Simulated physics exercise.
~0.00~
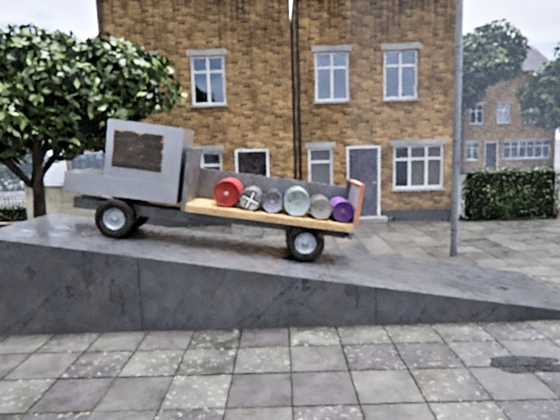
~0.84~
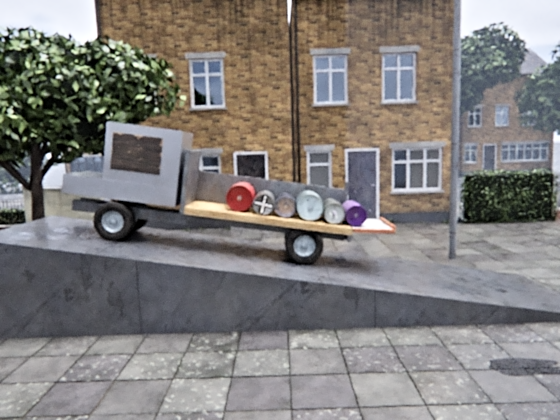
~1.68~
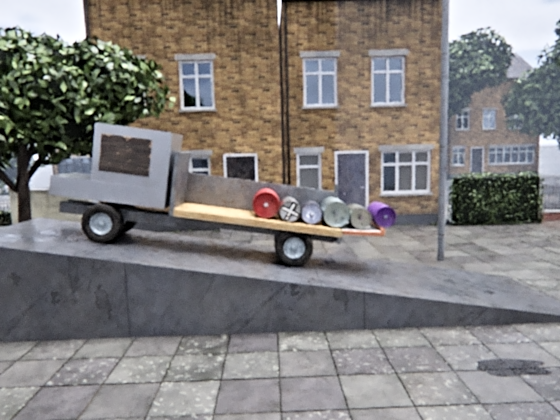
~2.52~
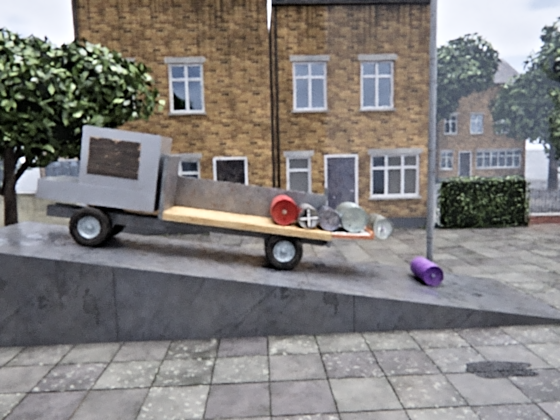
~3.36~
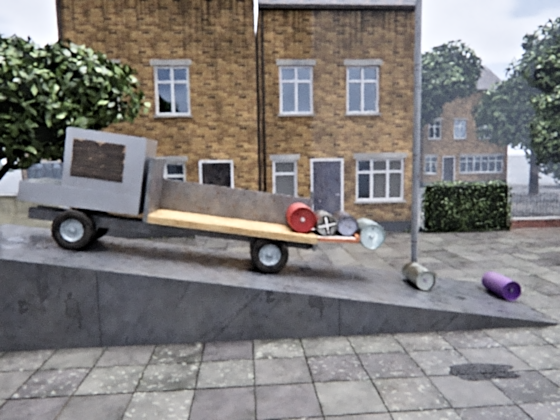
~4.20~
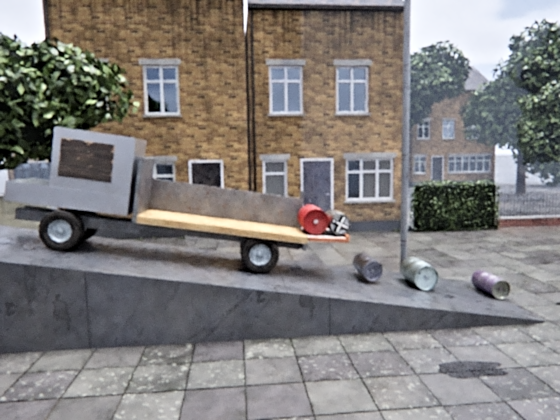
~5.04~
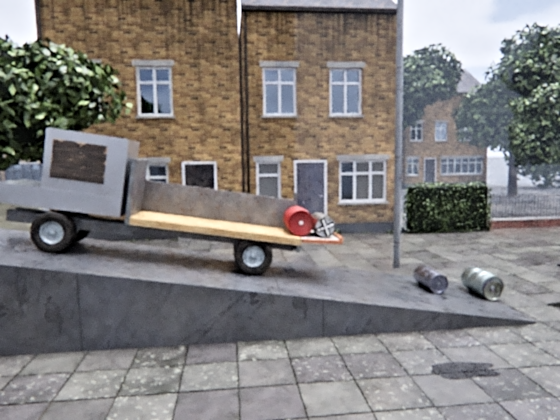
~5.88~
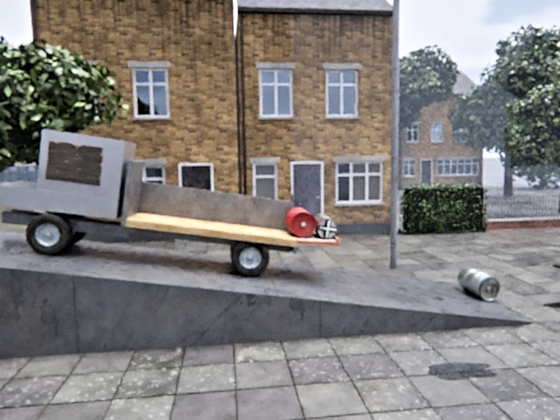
Kegs roll right off a parked truck's lowered tailgate, but the red one stays aboard.
